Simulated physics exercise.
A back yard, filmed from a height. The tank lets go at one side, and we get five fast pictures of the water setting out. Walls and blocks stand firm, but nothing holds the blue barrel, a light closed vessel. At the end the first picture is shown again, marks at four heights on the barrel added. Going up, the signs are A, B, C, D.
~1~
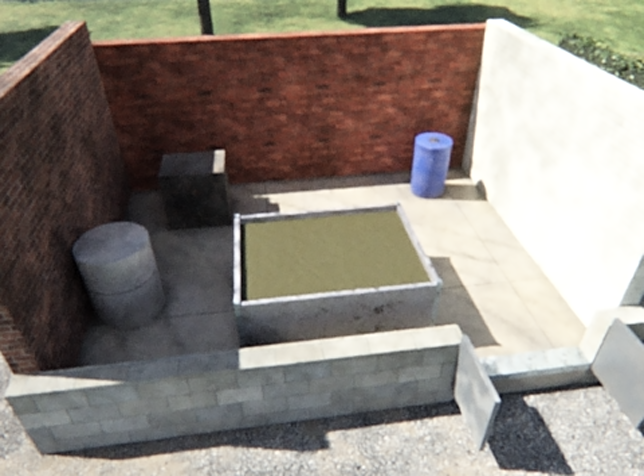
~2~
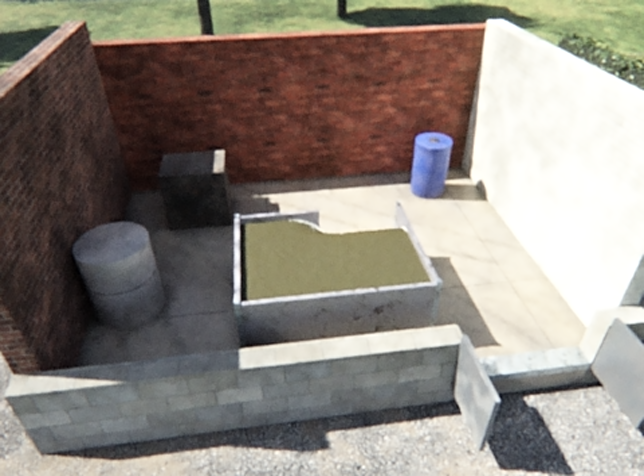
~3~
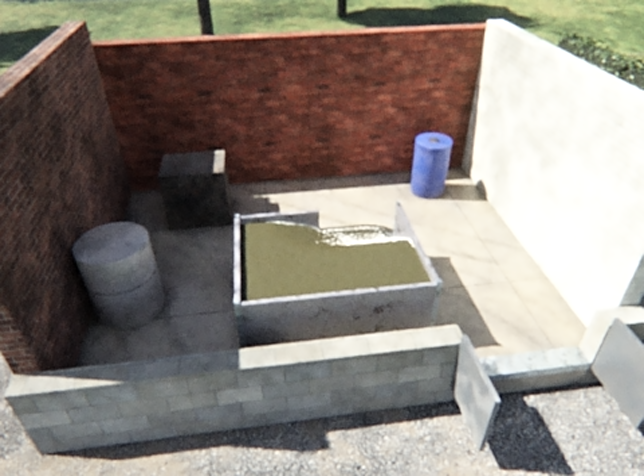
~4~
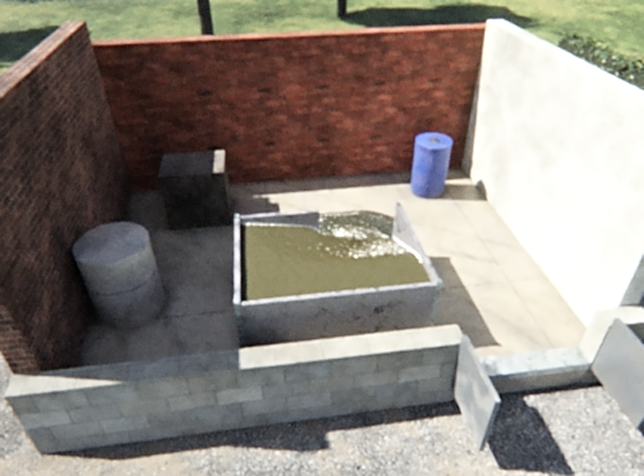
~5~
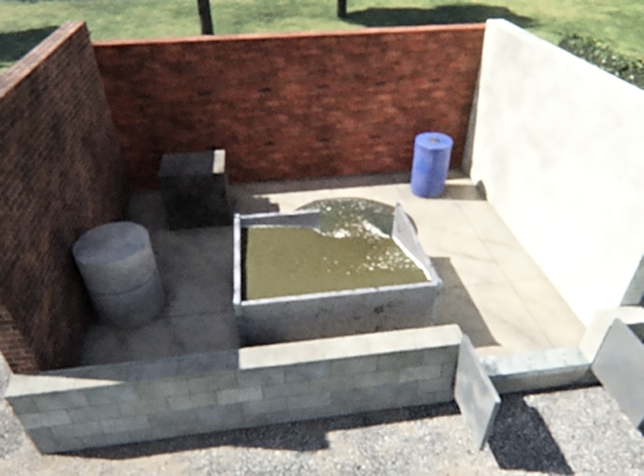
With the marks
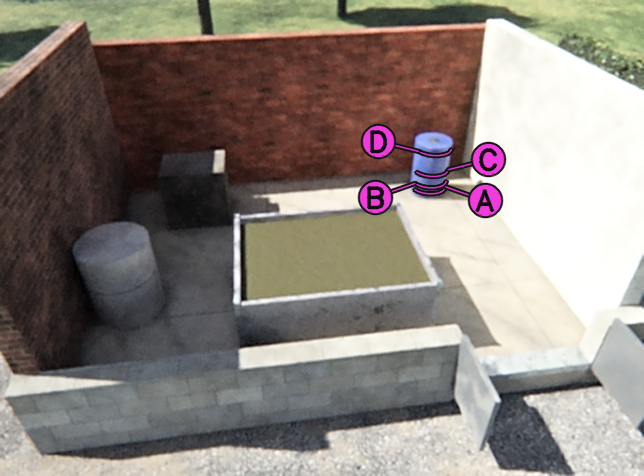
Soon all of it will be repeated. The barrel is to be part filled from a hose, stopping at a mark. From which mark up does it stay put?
Mark C just does it.
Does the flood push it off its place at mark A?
Yes, that goes wrong.
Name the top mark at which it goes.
That would be B.
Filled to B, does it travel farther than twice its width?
Yes, clearly.
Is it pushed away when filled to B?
Yes, that goes wrong.
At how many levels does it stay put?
Two.
On the marked copy, A at (433, 193); B at (434, 187); C at (436, 176); D at (439, 155); from the bottom up A, B, C, D.
Choosing A, it is pushed about 6 times its own width away.
Choosing B, it is pushed about 3 times its own width away.
Choosing C, it does not move.
Choosing D, it does not move.
